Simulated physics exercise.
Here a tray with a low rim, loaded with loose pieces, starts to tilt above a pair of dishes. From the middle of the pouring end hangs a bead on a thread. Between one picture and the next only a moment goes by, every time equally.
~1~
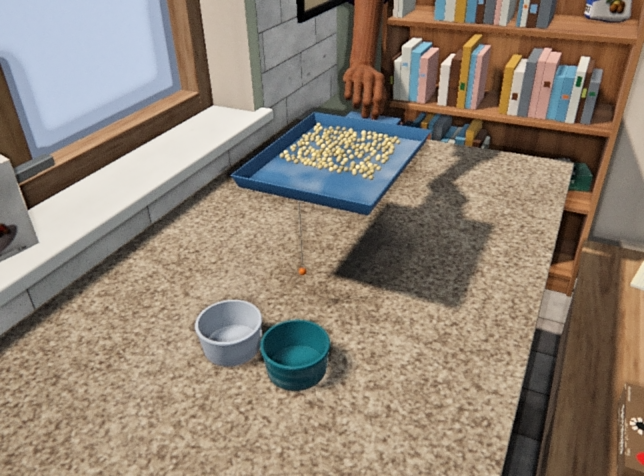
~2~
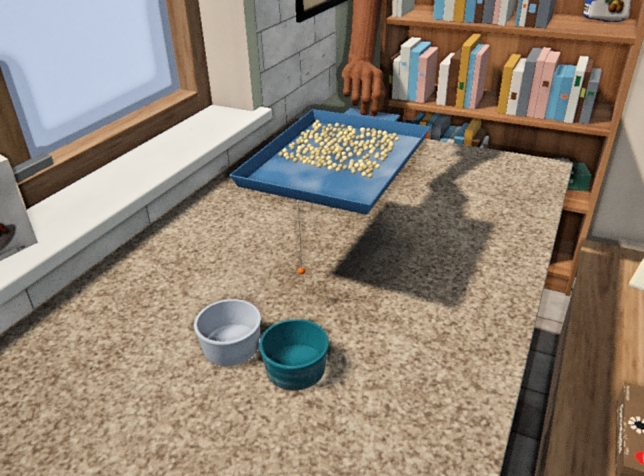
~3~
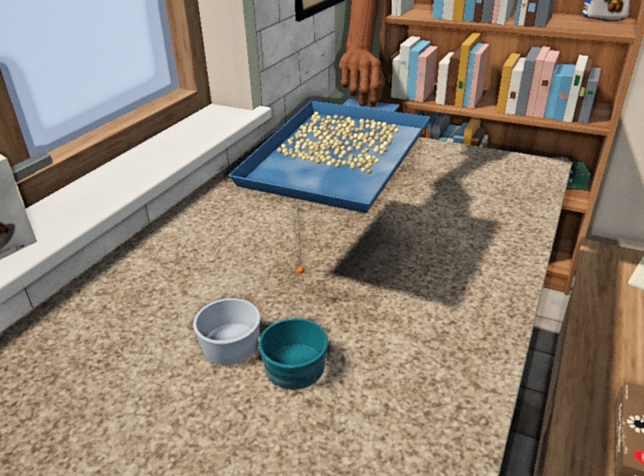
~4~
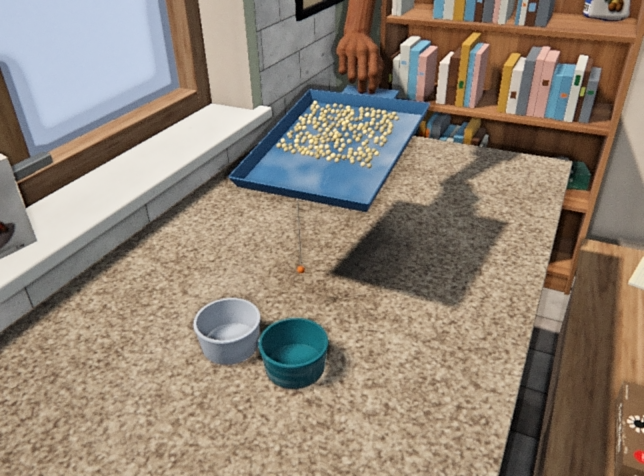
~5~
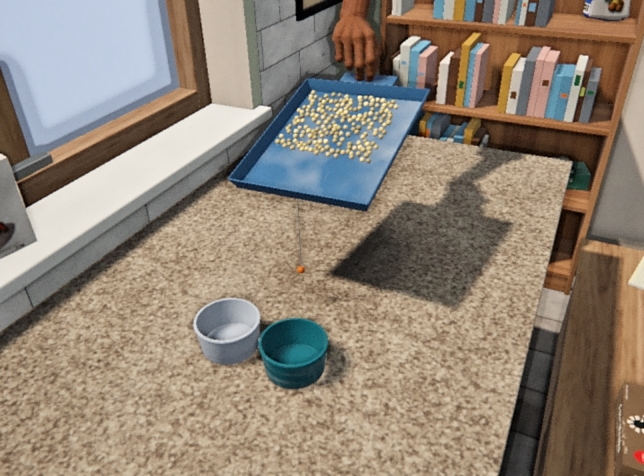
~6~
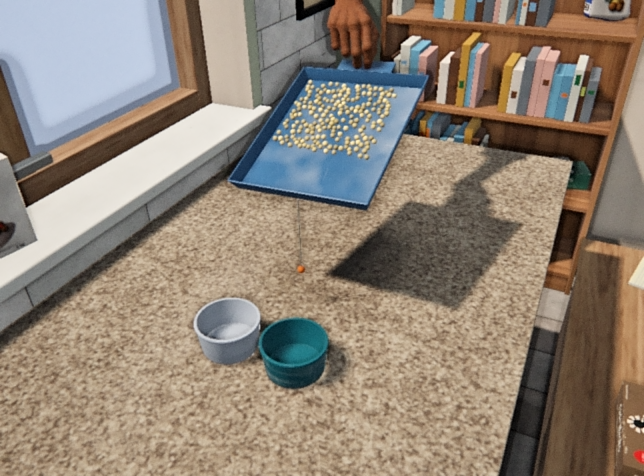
In this clip, a hand holds a blue tray of small pale yellow pieces above a speckled countertop with a grey dish and a teal dish, then gradually raises the tray's far end, steepening its slant while the dishes stay still.
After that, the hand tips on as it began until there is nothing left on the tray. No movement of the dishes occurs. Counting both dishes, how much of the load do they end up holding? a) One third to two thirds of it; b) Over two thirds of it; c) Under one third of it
Option c: Under one third of it.
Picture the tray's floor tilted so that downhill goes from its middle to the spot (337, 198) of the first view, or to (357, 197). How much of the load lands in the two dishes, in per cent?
In order, some 0 % and some 0 %.
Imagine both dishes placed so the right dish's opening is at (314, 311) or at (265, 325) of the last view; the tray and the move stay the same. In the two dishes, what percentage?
Trial 1 around 60 percent, trial 2 around 10 percent.
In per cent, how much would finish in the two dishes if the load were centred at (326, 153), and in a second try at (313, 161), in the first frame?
First case around 0 %, second case around 0 %.
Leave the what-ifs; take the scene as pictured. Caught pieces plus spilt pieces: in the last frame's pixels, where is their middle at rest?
Once nothing moves, the middle sits near (247, 313).
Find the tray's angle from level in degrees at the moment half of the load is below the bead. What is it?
The angle is roughly 105° at that point.
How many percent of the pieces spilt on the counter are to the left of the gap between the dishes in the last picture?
It comes to near 60 percent of the spill.
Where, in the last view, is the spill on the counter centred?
Roughly at pixel (248, 311).
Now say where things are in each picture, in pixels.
Corners of the pouring end near (237, 174) and (368, 202), level; middle of the load near (338, 148), soya beans; left dish near (212, 351); right dish near (280, 376); bead on its thread near (303, 272), in the first picture.
Corners of the pouring end near (236, 174) and (367, 201), level; middle of the load near (337, 146), in the second picture.
Corners of the pouring end near (235, 174) and (366, 200), tipped barely, lowest at the left corner; middle of the load near (336, 139), in the third picture.
Corners of the pouring end near (235, 175) and (365, 200), tipped a little, lowest at the left corner; middle of the load near (335, 131), in the fourth picture.
Corners of the pouring end near (234, 177) and (365, 200), tipped clearly, lowest at the left corner; middle of the load near (334, 123), in the fifth picture.
Corners of the pouring end near (234, 178) and (364, 200), tipped clearly, lowest at the left corner; middle of the load near (332, 116); left dish near (211, 349); right dish near (279, 374), in the sixth picture.
Shortly afterwards, tray tipped steeply; the bulk on the tray; only a few in the left dish; only a few outside both; near a quarter in the air.
Next, tray tipped past a quarter turn; near a quarter on the tray; a little in the left dish; near a third outside both; near a third in the air.
Some moments later, tray tipped past a quarter turn; a little in the left dish; all but a few outside both.
In the end, tray tipped past a quarter turn; none at all in the right dish; a little in the left dish; all but a few outside both.
